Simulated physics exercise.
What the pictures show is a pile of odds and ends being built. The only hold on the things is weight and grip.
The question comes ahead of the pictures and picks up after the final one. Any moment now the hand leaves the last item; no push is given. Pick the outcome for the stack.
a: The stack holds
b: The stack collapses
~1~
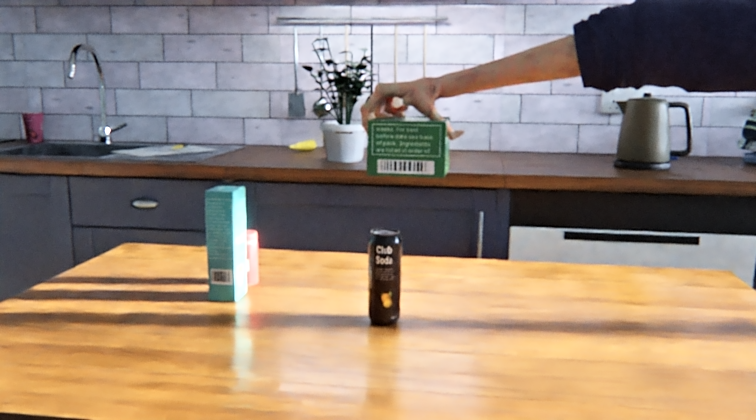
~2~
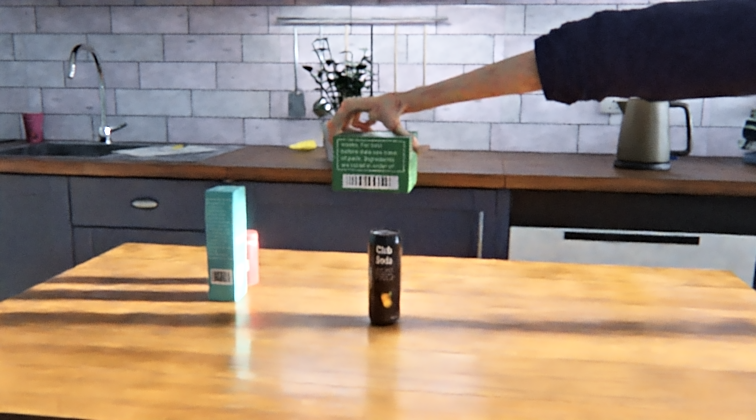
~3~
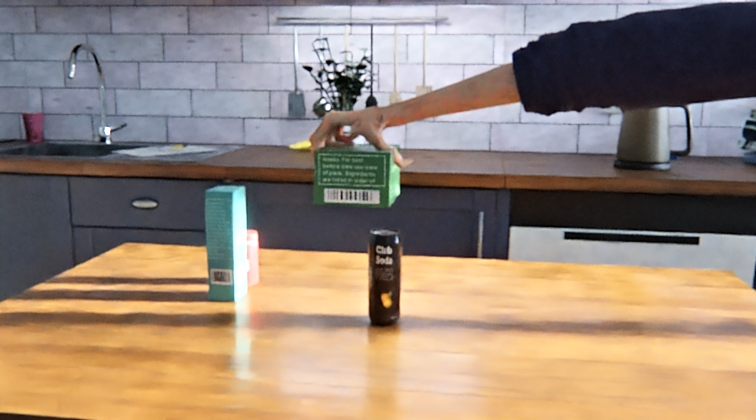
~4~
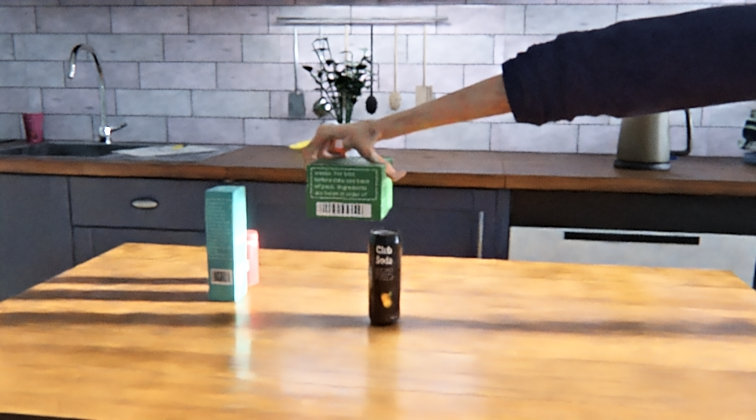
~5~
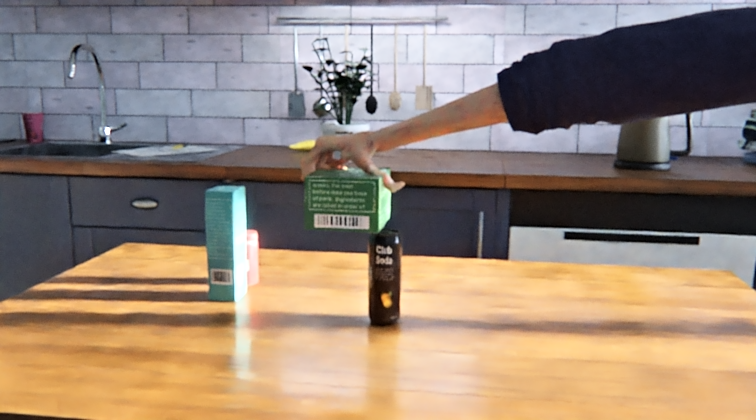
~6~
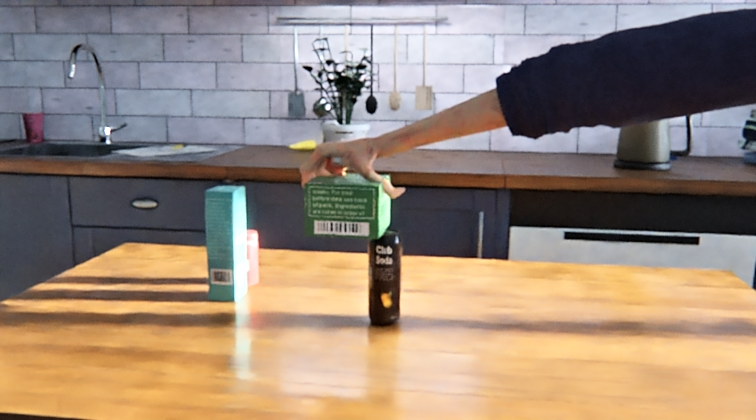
b.
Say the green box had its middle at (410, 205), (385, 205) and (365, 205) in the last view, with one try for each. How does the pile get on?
Well, on the first go it tumbles down, on the second it stays steady, and on the third it tumbles down.
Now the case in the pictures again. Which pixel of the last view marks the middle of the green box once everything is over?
In the final view it sits at roughly (329, 284).
Then, 0.30 s later than the last frame, green box now fallen.
Then, 0.40 s later than the last frame, nothing new.
When it is over, fallen, green box; the other 3 as before. End places, in pixels of the last picture, green box near (329, 284). The pile loses its balance.
